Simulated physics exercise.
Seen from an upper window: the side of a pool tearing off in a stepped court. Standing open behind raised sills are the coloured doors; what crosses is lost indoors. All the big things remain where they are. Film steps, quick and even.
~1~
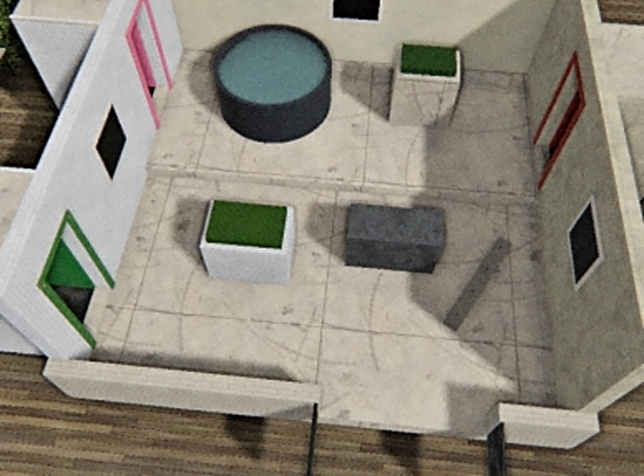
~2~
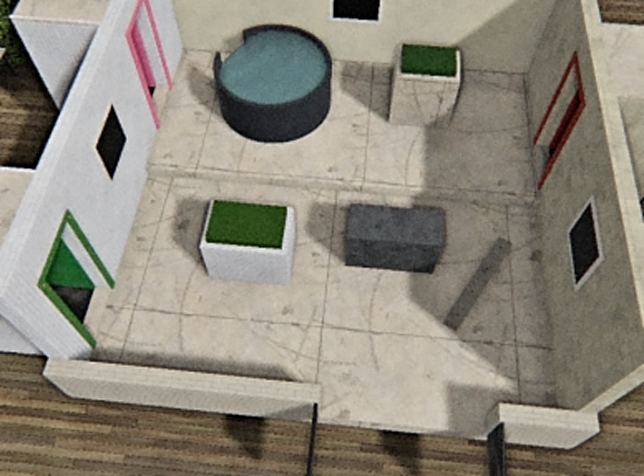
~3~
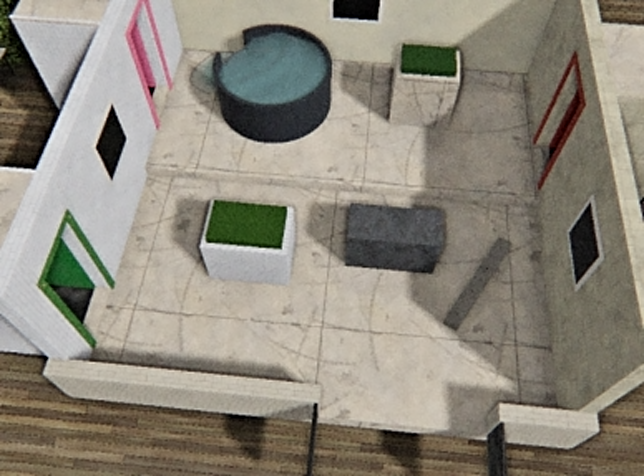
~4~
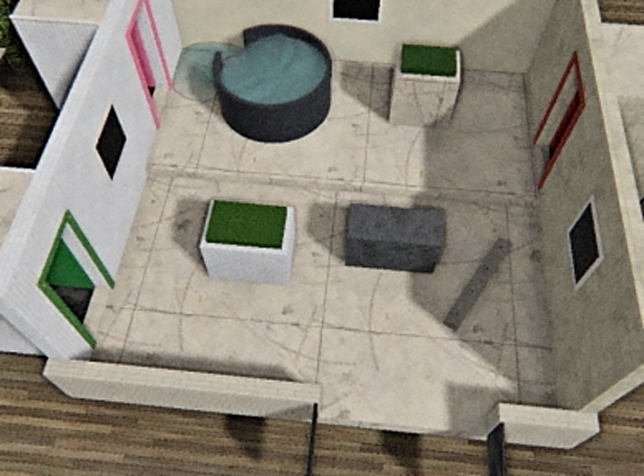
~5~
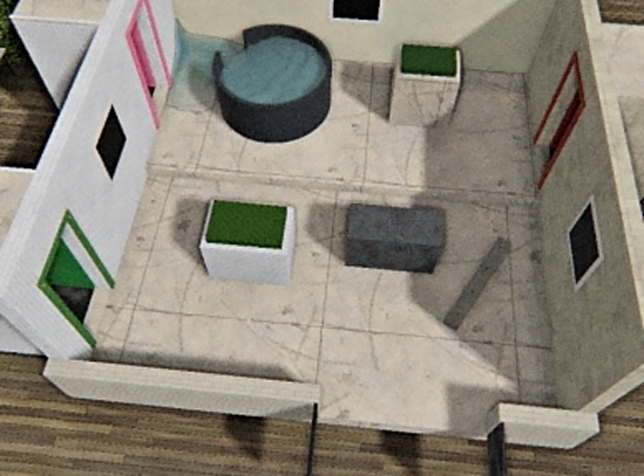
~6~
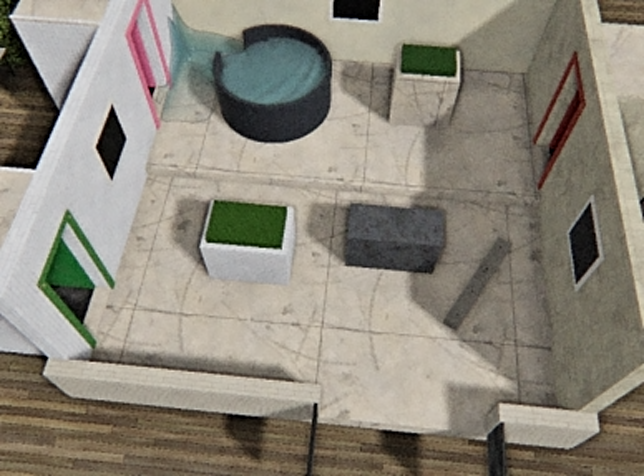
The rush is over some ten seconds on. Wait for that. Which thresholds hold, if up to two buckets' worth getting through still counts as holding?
The red door holds; the green door does not hold; the pink door does not hold.
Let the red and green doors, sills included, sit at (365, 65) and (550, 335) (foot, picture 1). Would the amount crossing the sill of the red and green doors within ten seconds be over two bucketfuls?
Outcome - red: Comes in under it, green: Comes in under it.
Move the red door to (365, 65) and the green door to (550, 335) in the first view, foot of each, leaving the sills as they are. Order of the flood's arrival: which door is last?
Answer: The door marked green.
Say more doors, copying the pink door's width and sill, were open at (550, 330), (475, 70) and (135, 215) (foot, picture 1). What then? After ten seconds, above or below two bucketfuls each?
Doors one to three: Does not reach it / does not reach it / does not reach it.
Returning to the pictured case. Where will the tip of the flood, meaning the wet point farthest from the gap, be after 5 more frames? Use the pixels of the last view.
My estimate: Roughly (144, 191).
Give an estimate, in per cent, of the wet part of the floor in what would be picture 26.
I make it 45 per cent.
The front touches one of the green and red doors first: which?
That's the one in green.
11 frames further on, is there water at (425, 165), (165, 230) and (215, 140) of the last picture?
Point 1: Not wet; point 2: Drenched; point 3: Drenched.
A moment on, water covers 10 % of the floor; the red door not reached, the green door not reached, the pink door under two buckets in.
Next, water covers 25 % of the floor; the red door not reached, the green door not reached, the pink door over two buckets in.
Then, water covers 45 % of the floor; the red door not reached, the green door wet at the sill, nothing in, the pink door over two buckets in.
Later, water covers 70 % of the floor; the red door wet at the sill, nothing in, the green door over two buckets in, the pink door far over two buckets in.
In the end, water covers 85 % of the floor; the red door wet at the sill, nothing in, the green door far over two buckets in, the pink door far over two buckets in.
